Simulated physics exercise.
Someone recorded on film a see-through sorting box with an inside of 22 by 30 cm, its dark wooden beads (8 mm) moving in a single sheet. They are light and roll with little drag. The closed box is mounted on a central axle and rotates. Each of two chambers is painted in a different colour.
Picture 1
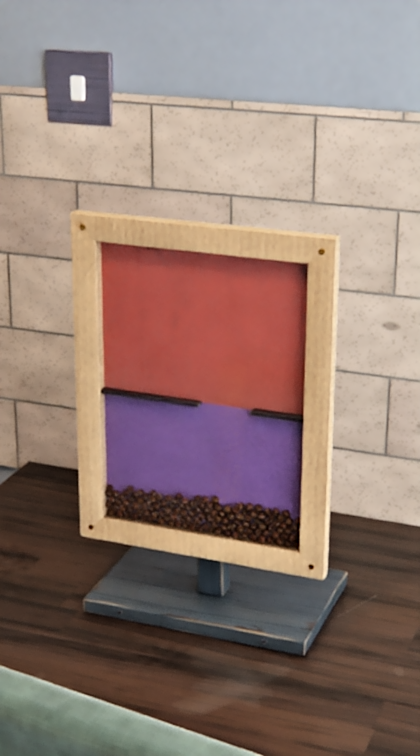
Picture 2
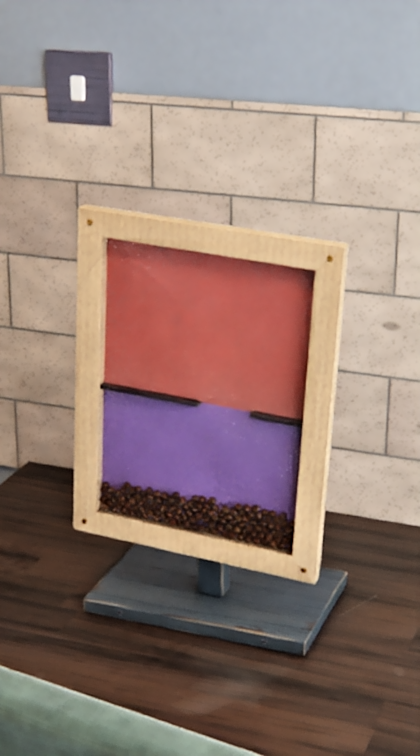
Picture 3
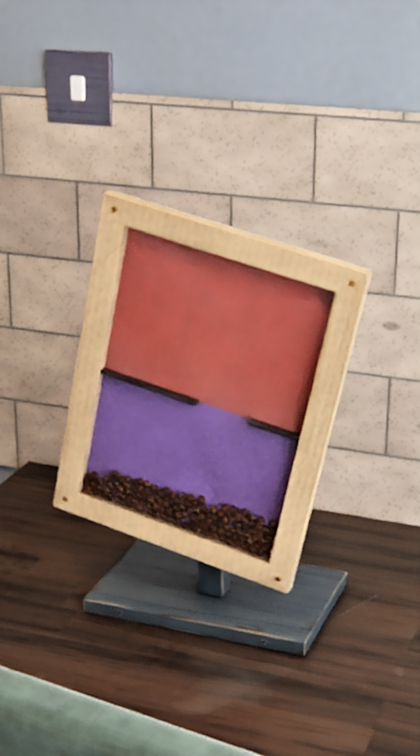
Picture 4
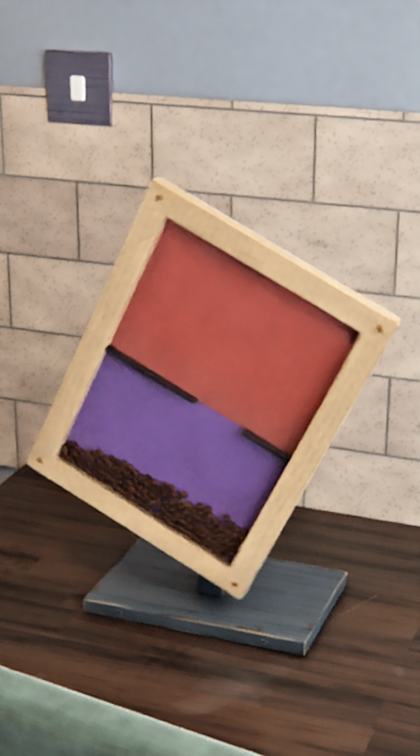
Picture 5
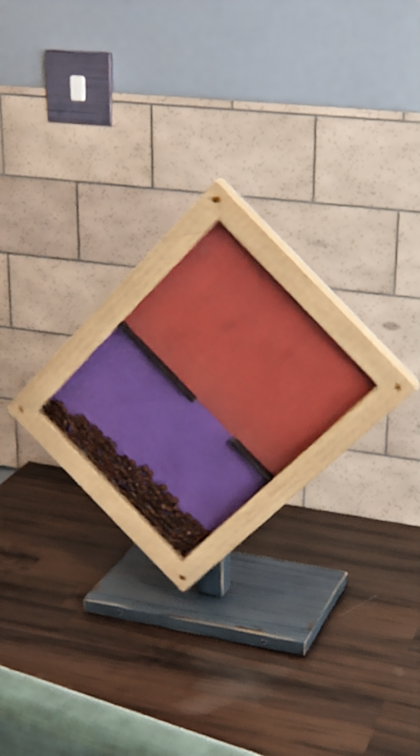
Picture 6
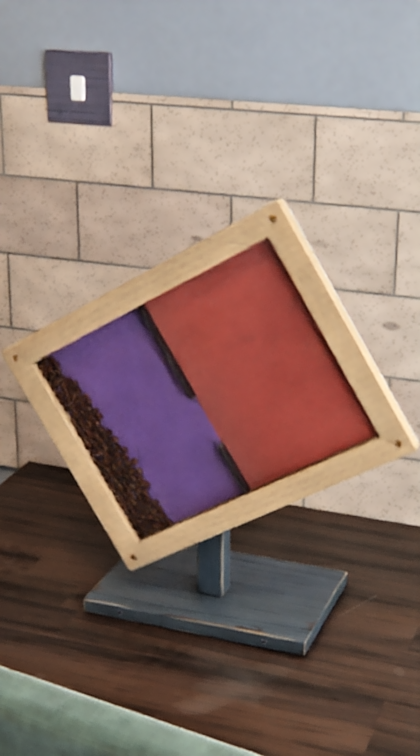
A framed red and purple box rotates clockwise as dark beads stay along its purple end.
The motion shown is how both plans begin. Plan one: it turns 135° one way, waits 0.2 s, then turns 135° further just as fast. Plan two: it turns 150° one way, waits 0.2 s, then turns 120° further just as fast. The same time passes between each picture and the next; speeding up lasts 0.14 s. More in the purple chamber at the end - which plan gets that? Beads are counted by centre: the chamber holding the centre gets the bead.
One.
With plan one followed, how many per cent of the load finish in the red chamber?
The answer is near 45 percent.
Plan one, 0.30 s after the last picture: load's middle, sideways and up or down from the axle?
Roughly 9 centimetres to the left and 2 centimetres above.
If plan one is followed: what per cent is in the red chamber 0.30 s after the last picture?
Share: Some 0 per cent.
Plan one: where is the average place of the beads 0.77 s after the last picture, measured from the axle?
Left about 6 cm, up about 1 cm.
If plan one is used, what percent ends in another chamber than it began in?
Roughly 45 per cent.
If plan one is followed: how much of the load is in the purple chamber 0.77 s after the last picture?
Share: About 60 percent.
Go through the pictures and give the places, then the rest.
The first picture shows level; about 130 beads; beads centred (202, 515); top one (215, 500); red (203, 327), purple (203, 467).
The second picture shows turned 3° clockwise; beads centred (199, 514); top one (127, 485).
The third picture shows turned 11° clockwise; beads centred (184, 511); top one (116, 473); wall ends (100, 370) to (197, 403), (250, 421) to (304, 440).
The fourth picture shows turned 25° clockwise; beads centred (159, 500); top one (75, 445).
The fifth picture shows turned 42° clockwise; beads centred (130, 480); top one (55, 402).
The sixth picture shows turned 58° clockwise; beads centred (107, 453); top one (52, 360); red (261, 367), purple (142, 424).
Plan one. 0.30 s later than the last picture, it stands 135° clockwise; the beads' middle is 9 cm left of and 2 cm above the centre; purple 100 %.
Then, 0.77 s later than the last picture, it has come round 202° clockwise; the beads' middle is 6 cm left of and 1 cm above the centre; red 40 %, purple 60 %.
Then, 1.04 s later than the last picture, it has come round 270° clockwise; the beads' middle is in line with and 6 cm below the centre; red 45 %, purple 55 %.
All still 1.8 s after it, it has come round 270° clockwise; red 45 %, purple 55 %.
Plan two would end with red 55 %, purple 45 %.
